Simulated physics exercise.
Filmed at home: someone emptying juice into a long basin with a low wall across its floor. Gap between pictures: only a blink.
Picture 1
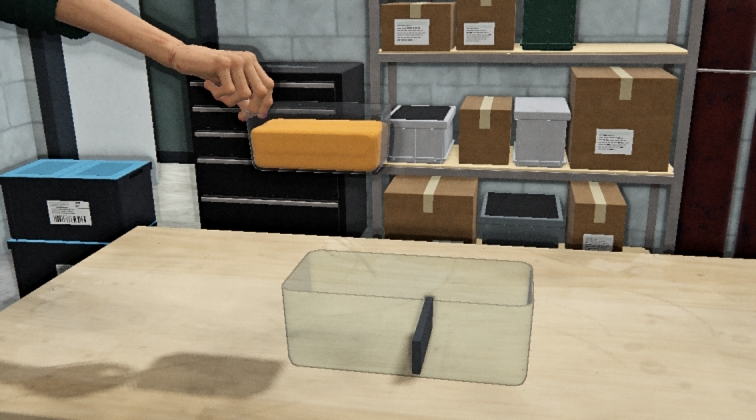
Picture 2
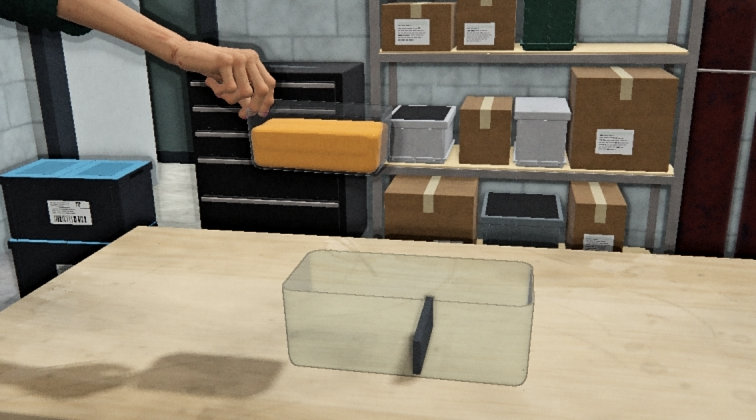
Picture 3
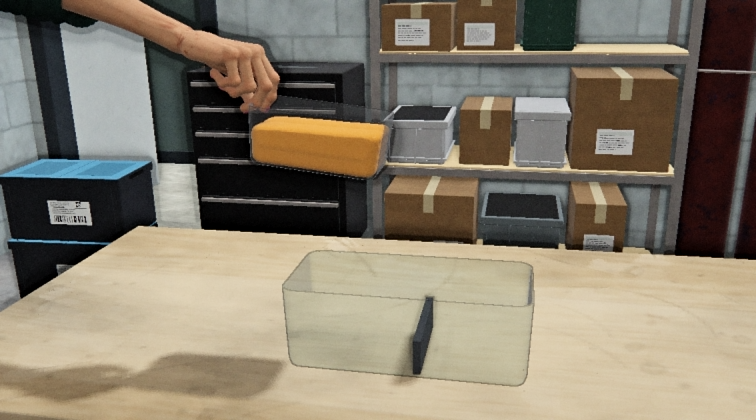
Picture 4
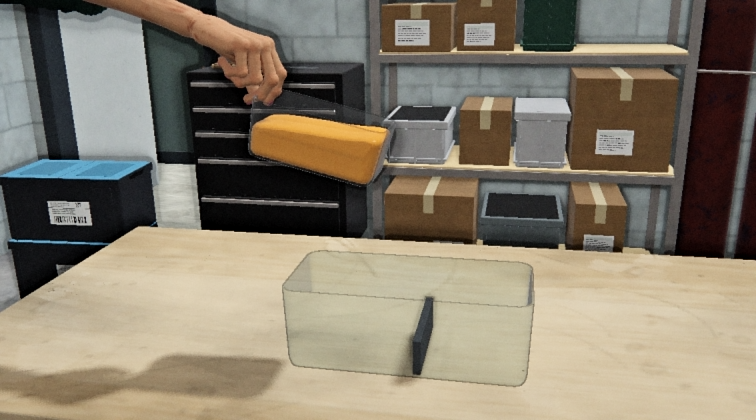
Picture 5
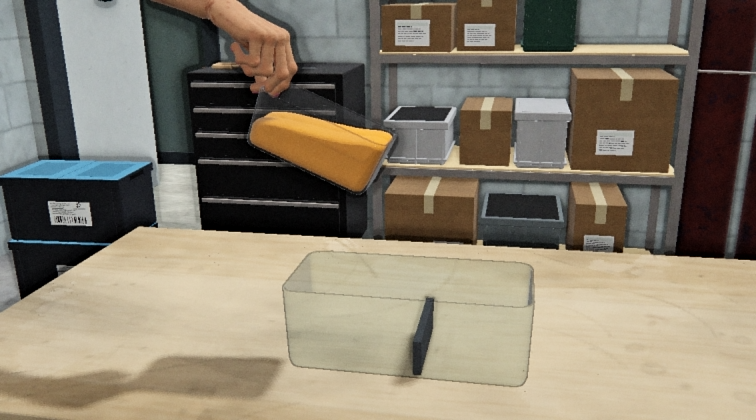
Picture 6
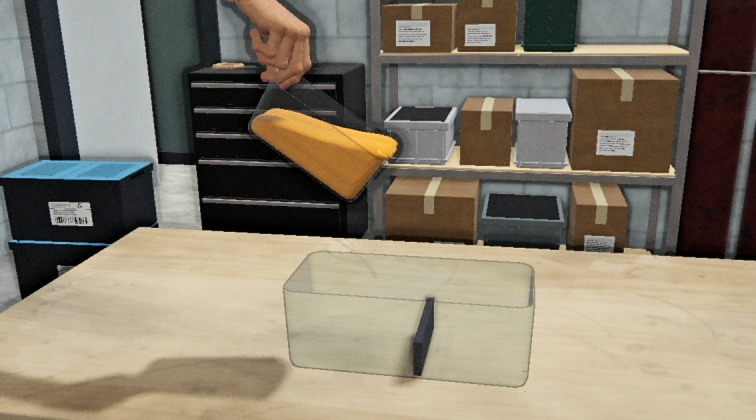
A hand tilting a clear container of orange juice steadily down to the right above a long transparent basin with a low dark wall.
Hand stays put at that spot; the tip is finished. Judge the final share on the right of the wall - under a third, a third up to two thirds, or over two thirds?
Middle of three bands.
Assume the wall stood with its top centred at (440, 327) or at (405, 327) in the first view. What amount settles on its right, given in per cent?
First try: Roughly 25 per cent; second try: 60 per cent.
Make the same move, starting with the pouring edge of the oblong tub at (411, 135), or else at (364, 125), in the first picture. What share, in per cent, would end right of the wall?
You'd see around 60 per cent, and then around 15 per cent.
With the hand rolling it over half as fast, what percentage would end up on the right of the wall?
Something like 60 in a hundred.
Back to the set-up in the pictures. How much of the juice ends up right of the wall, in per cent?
I'd put it near 50 per cent.
A moment on, the oblong tub is tipped on its side and 15 per cent is still to pour, 2 is left of the wall and 18 right of it.
Next, the oblong tub is tipped right over and 4 per cent is still to pour, 33 is left of the wall and 53 right of it.
Then the oblong tub is tipped right over and 0 per cent is still to pour, 40 is left of the wall and 43 right of it.
Later the oblong tub is tipped right over and 0 per cent is still to pour, 46 is left of the wall and 48 right of it.
In the end 47 per cent lies left of the wall, 48 right of it and 6 outside.
